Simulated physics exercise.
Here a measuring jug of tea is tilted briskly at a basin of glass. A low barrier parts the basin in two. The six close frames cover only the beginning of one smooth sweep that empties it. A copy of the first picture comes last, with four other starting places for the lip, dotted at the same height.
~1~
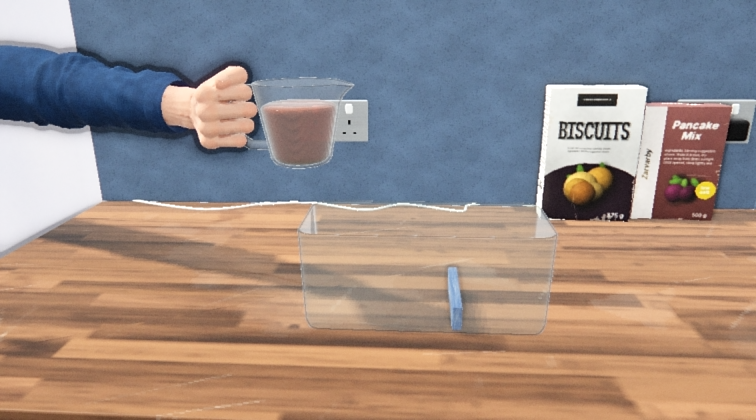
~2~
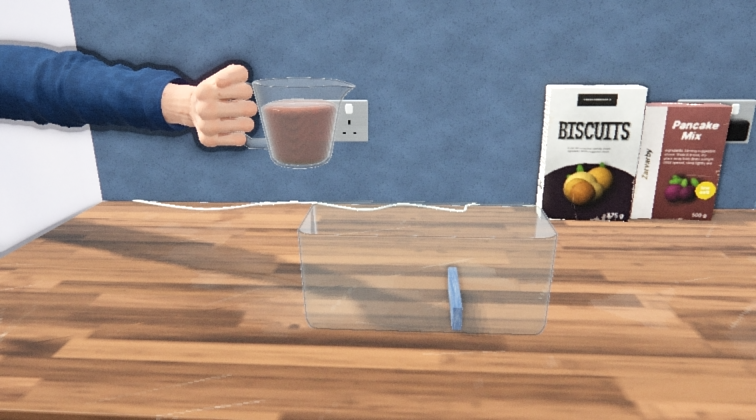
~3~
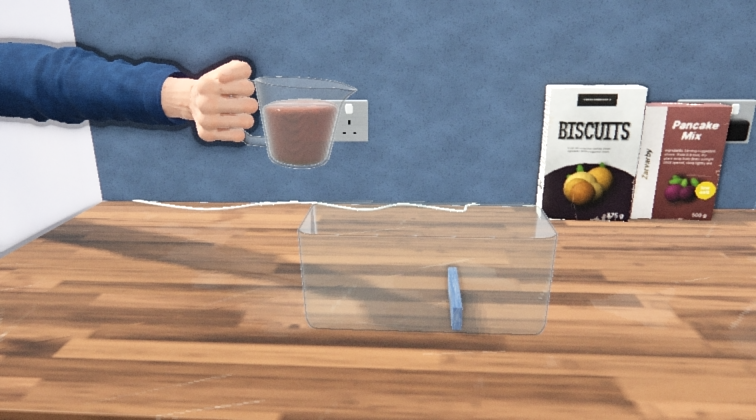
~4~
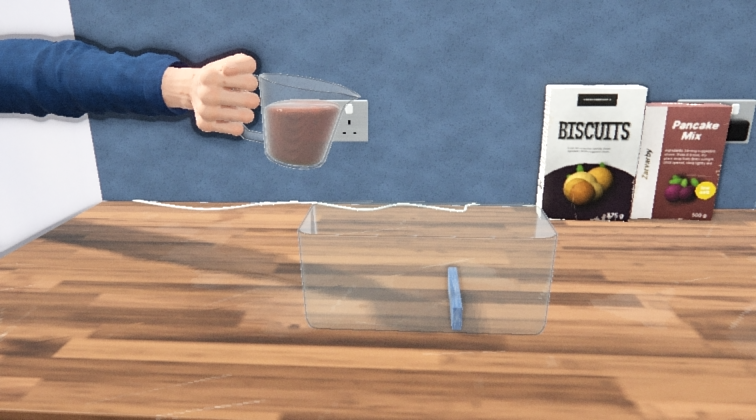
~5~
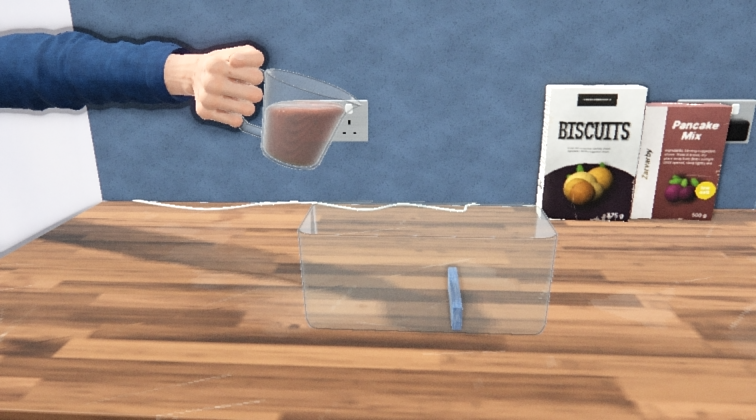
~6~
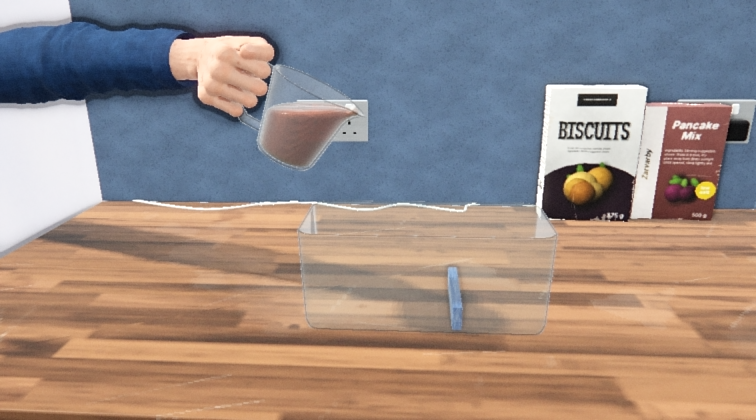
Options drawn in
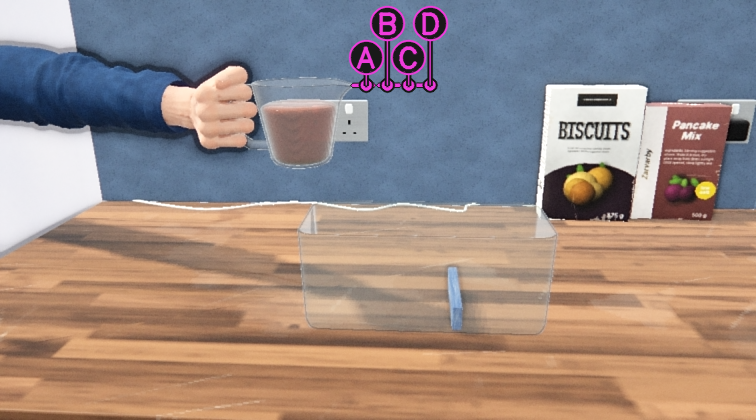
In the video, a hand in a blue sleeve holds a clear jug of brown liquid above a transparent basin with a small blue divider on a wooden counter, then steadily tilts the jug to the right.
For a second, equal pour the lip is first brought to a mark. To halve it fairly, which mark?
Choose C.
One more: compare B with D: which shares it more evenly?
It is D.
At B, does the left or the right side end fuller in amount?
More ends on the left.
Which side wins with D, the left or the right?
More ends on the right.
In magenta, A at (366, 85); B at (387, 85); C at (408, 85); D at (430, 85).
If A is chosen, about 89 % ends left of the wall and 9 % right of it.
If B is chosen, about 92 % ends left of the wall and 7 % right of it.
If C is chosen, about 47 % ends left of the wall and 52 % right of it.
If D is chosen, about 17 % ends left of the wall and 83 % right of it.
